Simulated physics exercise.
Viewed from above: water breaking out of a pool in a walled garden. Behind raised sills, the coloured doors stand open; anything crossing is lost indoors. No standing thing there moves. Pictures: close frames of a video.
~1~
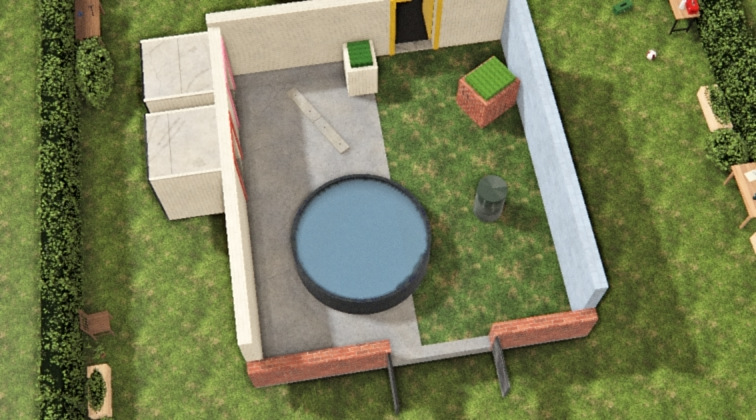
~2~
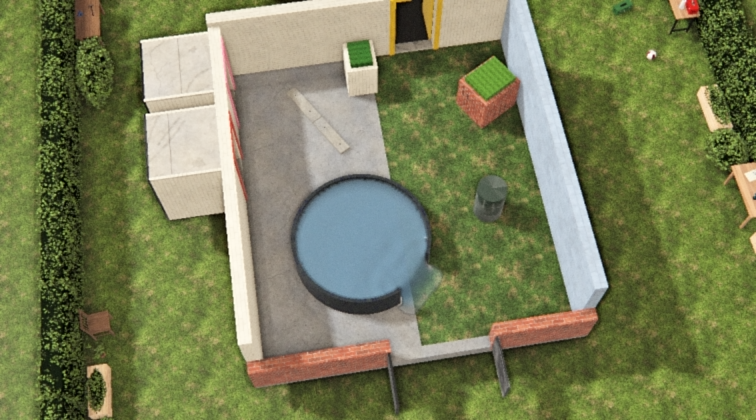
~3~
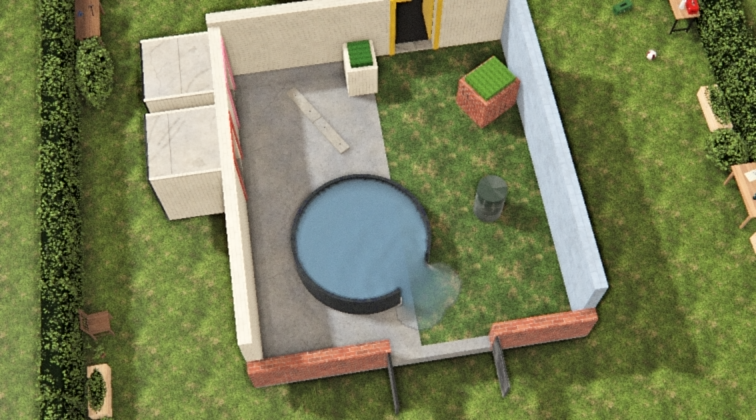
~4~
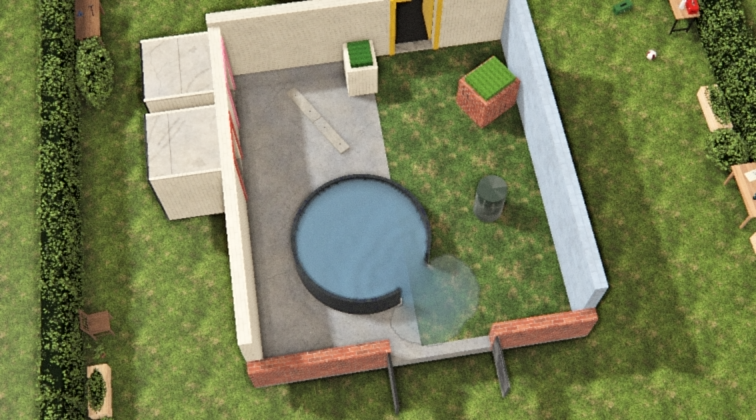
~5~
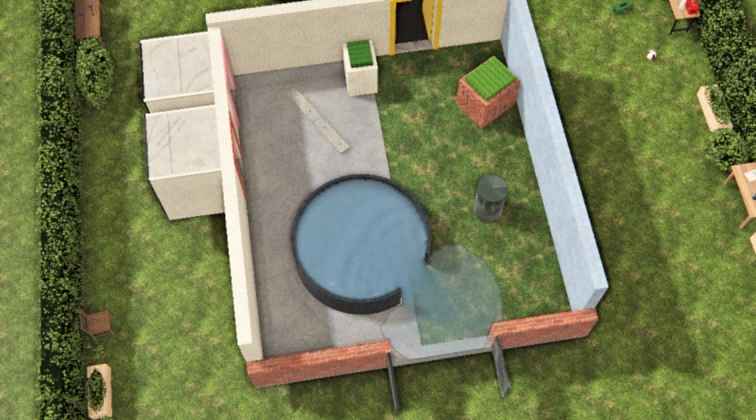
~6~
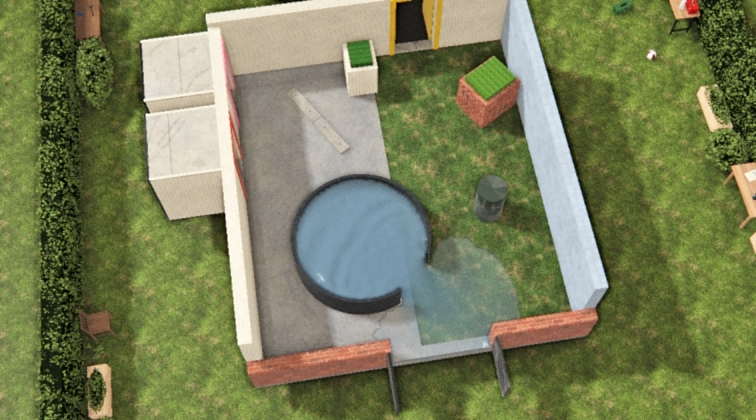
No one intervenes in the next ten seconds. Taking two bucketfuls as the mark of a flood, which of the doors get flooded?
The red door stays below the mark, the yellow door stays below the mark, the pink door stays below the mark.
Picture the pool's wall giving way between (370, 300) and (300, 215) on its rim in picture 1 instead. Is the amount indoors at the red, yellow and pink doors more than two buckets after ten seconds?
Result: Red remains beneath it; yellow remains beneath it; pink goes past the limit.
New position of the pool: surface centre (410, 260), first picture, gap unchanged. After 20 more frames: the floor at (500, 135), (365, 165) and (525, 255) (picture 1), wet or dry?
In order, the three spots end up waterlogged, untouched and waterlogged.
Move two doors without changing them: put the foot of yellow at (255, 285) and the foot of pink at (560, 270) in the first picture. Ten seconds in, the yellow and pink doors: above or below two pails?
Briefly, the yellow door never reaches it and the pink door crosses the line.
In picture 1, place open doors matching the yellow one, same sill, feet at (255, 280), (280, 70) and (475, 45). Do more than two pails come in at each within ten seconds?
As listed: Holds, holds, keeps below it.
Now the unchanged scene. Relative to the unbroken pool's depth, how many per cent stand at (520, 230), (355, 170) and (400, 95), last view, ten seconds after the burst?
Depths of roughly 14, 6 and 4 per cent.
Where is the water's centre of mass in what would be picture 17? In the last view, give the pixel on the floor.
Centre: Close to (393, 262).
A moment on, water covers 15 % of the floor; the red door not reached, the yellow door not reached, the pink door not reached.
Next, water covers 20 % of the floor; the red door not reached, the yellow door not reached, the pink door not reached.
Then, water covers 25 % of the floor; the red door not reached, the yellow door not reached, the pink door not reached.
Later, water covers 40 % of the floor; the red door not reached, the yellow door not reached, the pink door not reached.
In the end, water covers 60 % of the floor; the red door not reached, the yellow door not reached, the pink door not reached.
